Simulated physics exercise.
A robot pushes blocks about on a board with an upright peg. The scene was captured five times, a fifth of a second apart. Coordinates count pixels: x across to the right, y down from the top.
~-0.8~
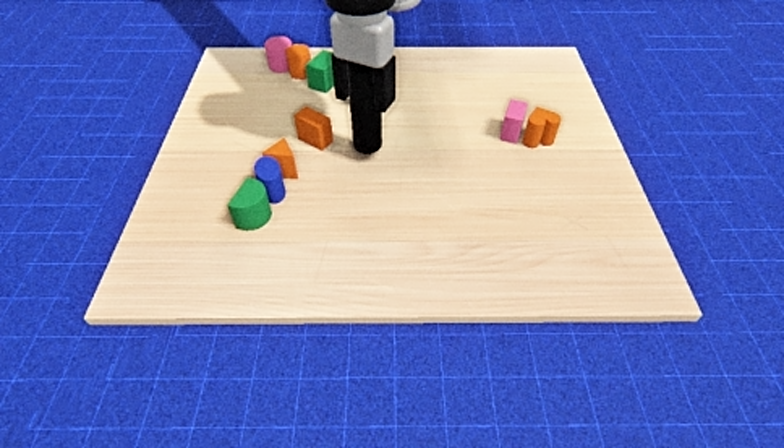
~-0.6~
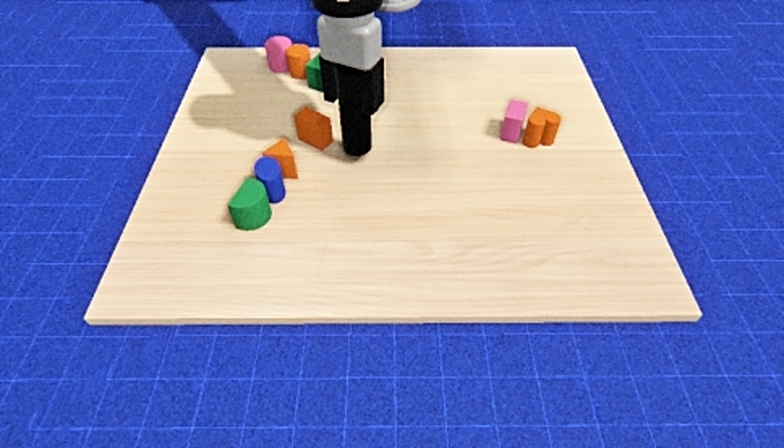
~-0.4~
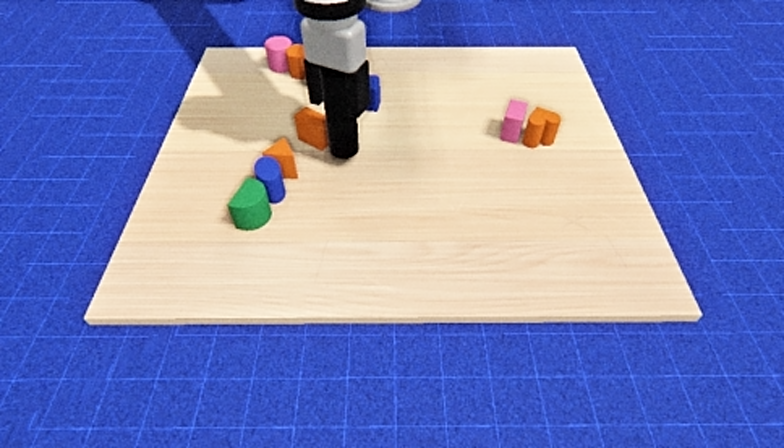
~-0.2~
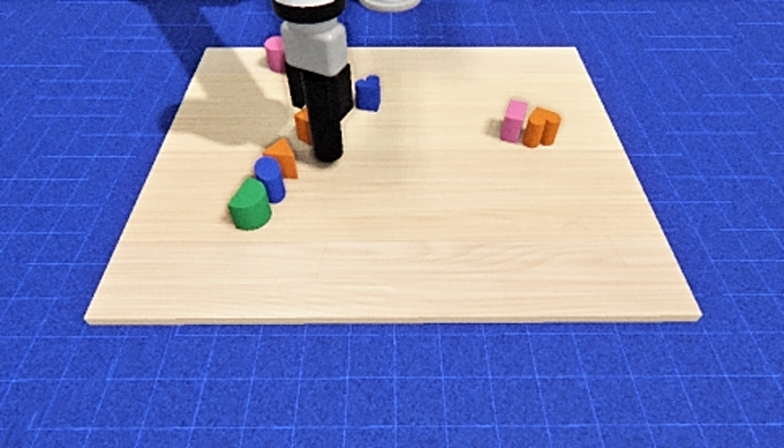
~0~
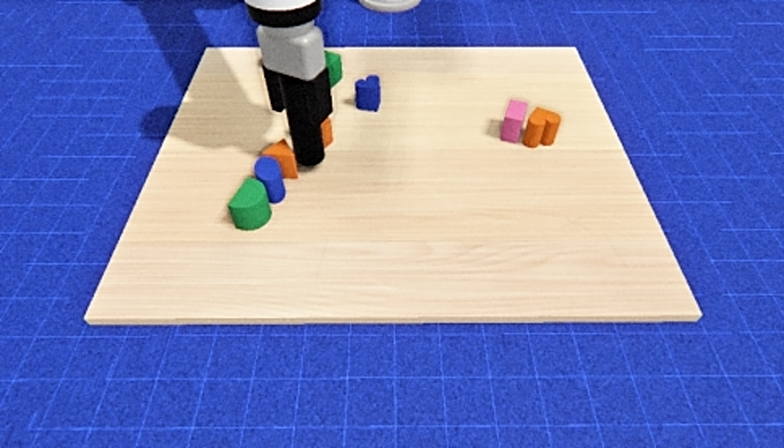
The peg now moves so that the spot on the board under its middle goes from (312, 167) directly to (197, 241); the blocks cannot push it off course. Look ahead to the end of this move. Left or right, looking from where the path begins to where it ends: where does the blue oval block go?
Right-hand side.
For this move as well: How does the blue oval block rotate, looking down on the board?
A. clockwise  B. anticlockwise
The correct letter is A.
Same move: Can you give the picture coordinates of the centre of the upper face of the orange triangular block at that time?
About (249, 155).
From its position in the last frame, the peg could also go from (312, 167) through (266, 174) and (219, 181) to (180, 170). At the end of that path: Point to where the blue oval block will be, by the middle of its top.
Near (247, 171).
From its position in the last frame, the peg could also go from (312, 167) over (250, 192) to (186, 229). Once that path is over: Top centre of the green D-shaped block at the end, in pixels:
The middle of the upper face of the green D-shaped block will lie at about (229, 220) in the picture.
What follows on the original path. One third of the way, peg (273, 179); green D-shaped block (237, 203), turned 30° anticlockwise; blue oval block (242, 177), turned 25° anticlockwise; orange triangular block (251, 155), turned 60° clockwise.
Two thirds of the way, peg (234, 203); green D-shaped block (220, 216), turned 100° anticlockwise; blue oval block (197, 197), turned 15° clockwise; orange triangular block (249, 155), turned 70° clockwise.
At the end, peg (192, 231); green D-shaped block (209, 234), turned 165° anticlockwise; blue oval block (154, 212), turned 75° clockwise; orange triangular block (249, 155), turned 70° clockwise; orange rectangular block in place.
